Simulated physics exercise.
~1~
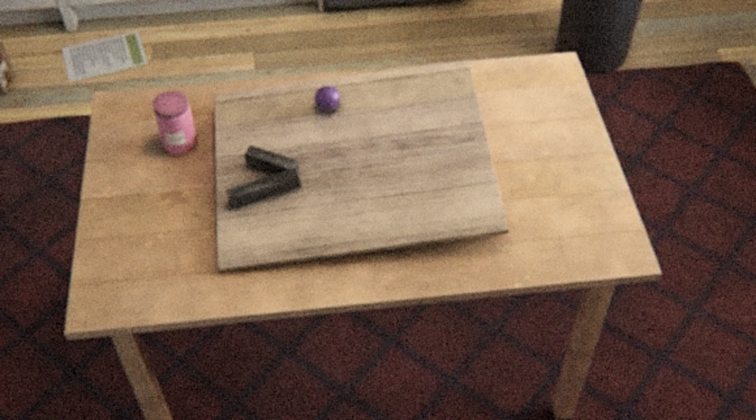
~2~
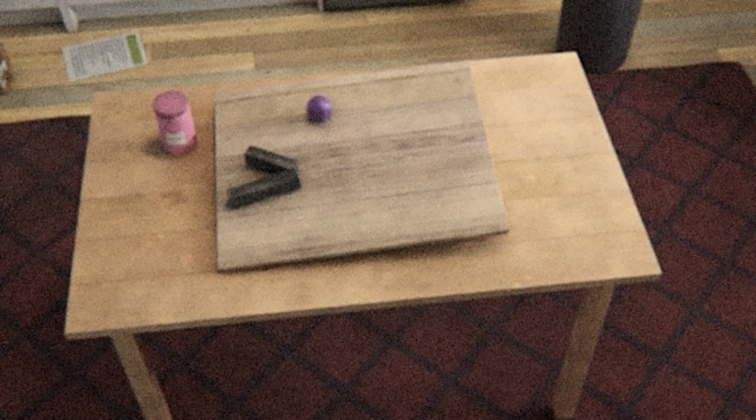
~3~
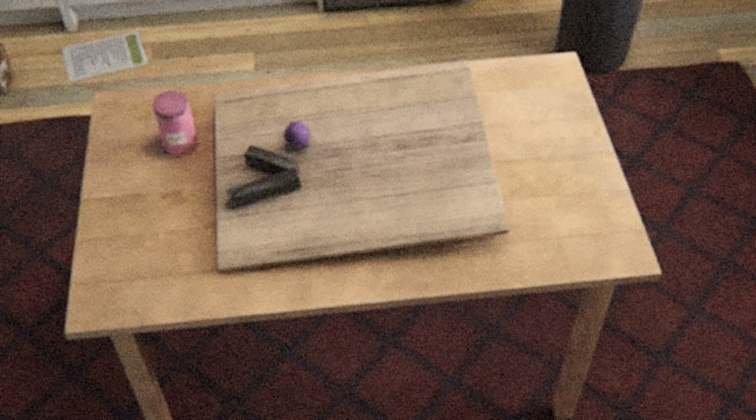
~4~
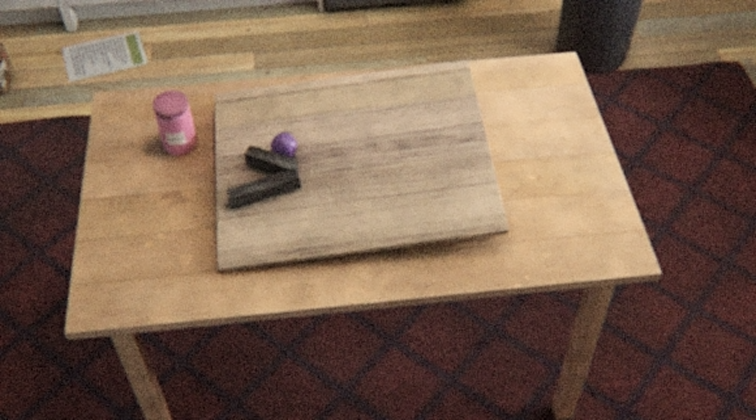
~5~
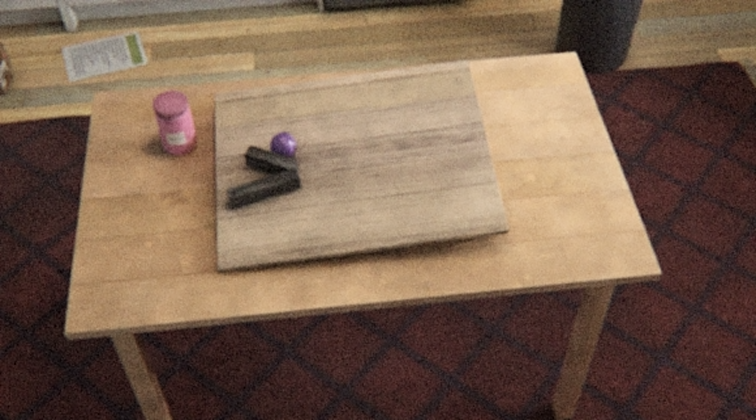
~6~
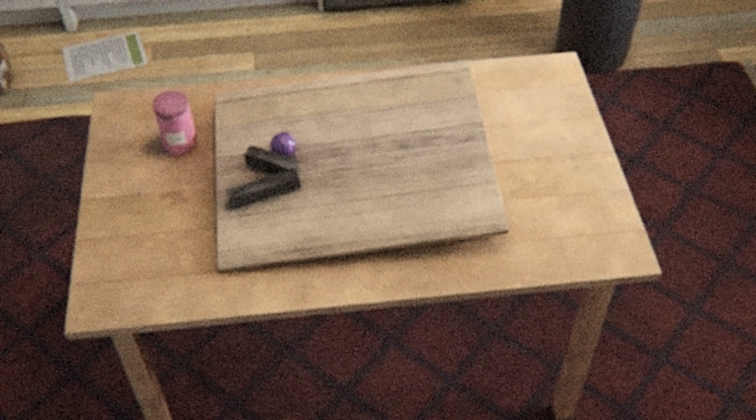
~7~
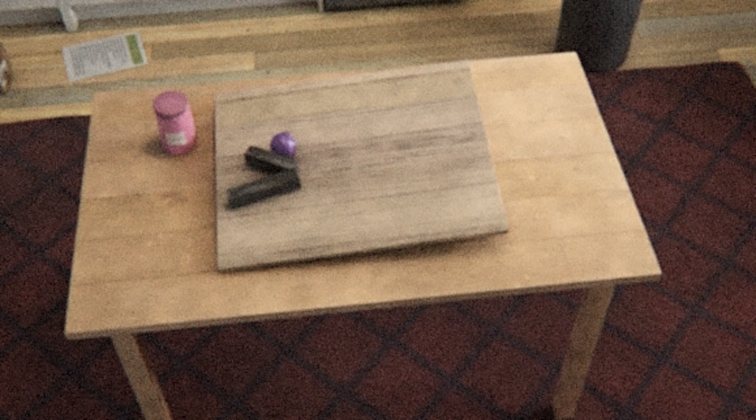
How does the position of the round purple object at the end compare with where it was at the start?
At the start it is near the far edge of the board, away from the dark blocks. At the end it is nearer the viewer and farther left, resting beside the upper dark block.
